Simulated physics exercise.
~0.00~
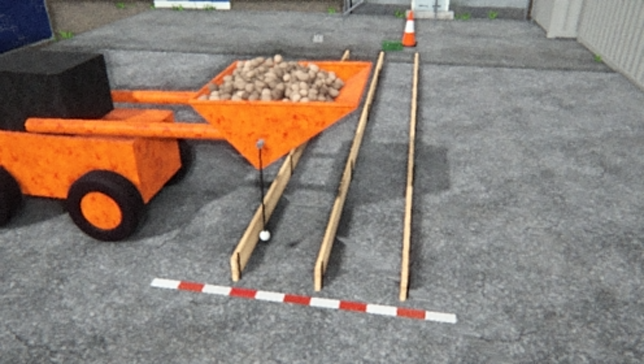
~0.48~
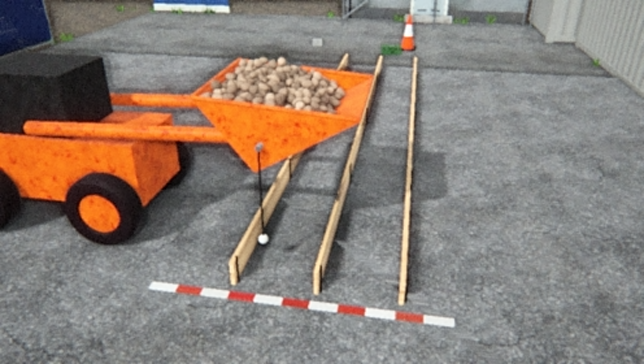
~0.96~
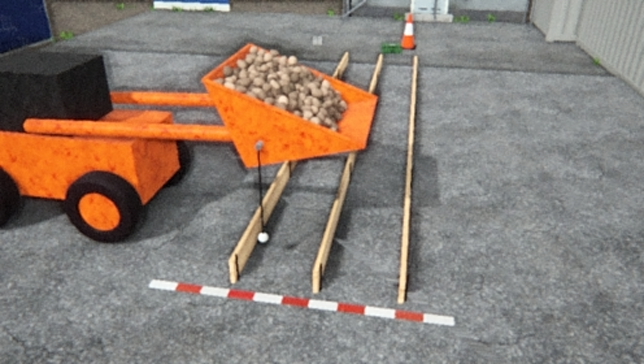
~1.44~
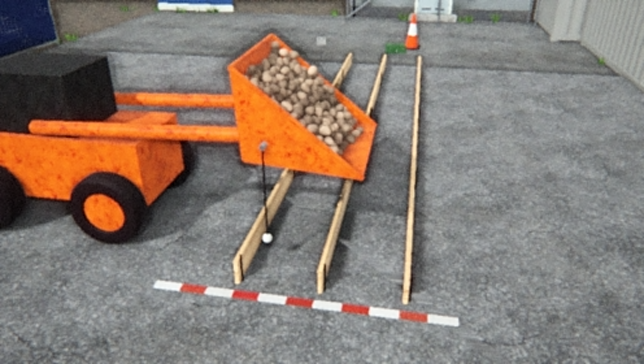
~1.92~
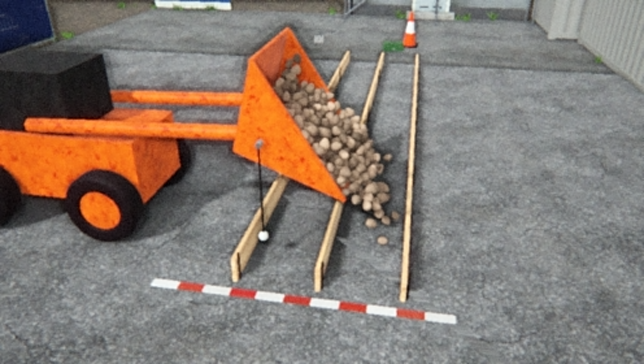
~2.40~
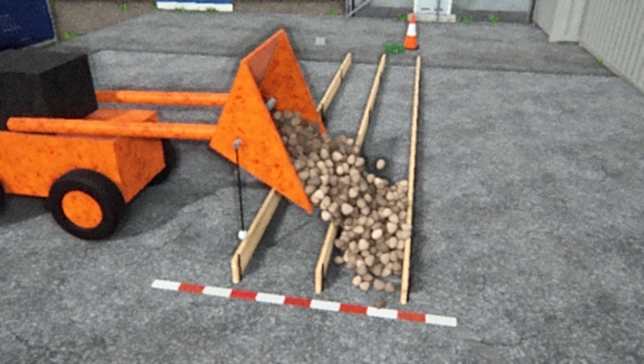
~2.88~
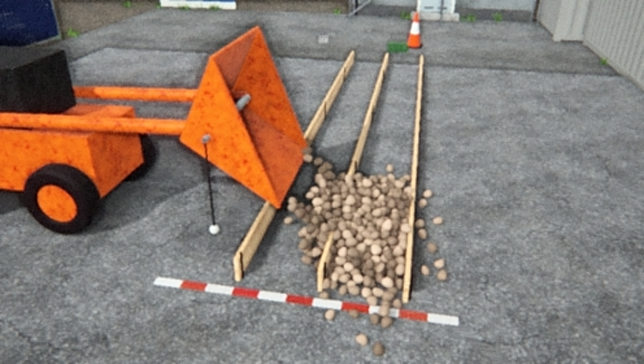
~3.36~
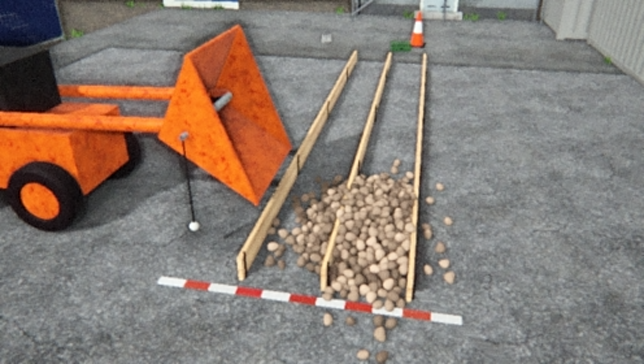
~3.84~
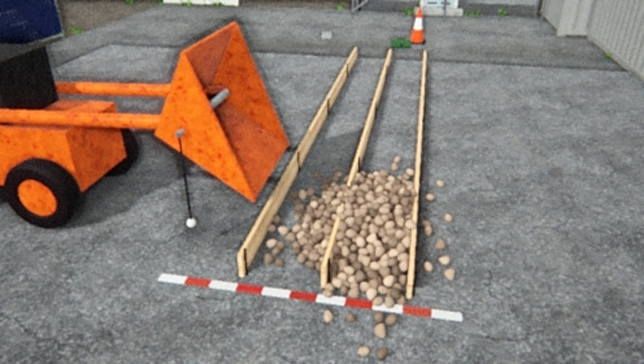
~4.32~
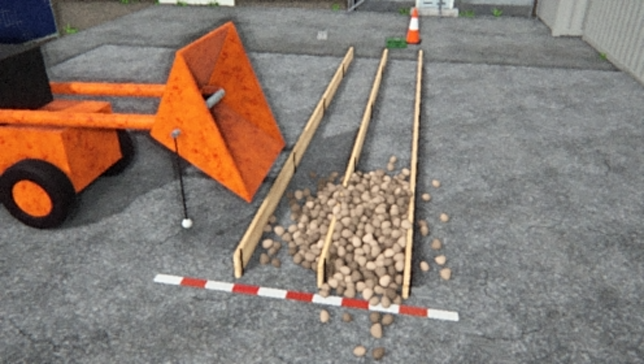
On a paved yard, an orange loader tips its skip of rounded stones toward three wooden planks, spilling them rightward as it backs away to the left; the emptied skip stays tilted, with most stones heaped between the middle and right planks and some left of the middle one.
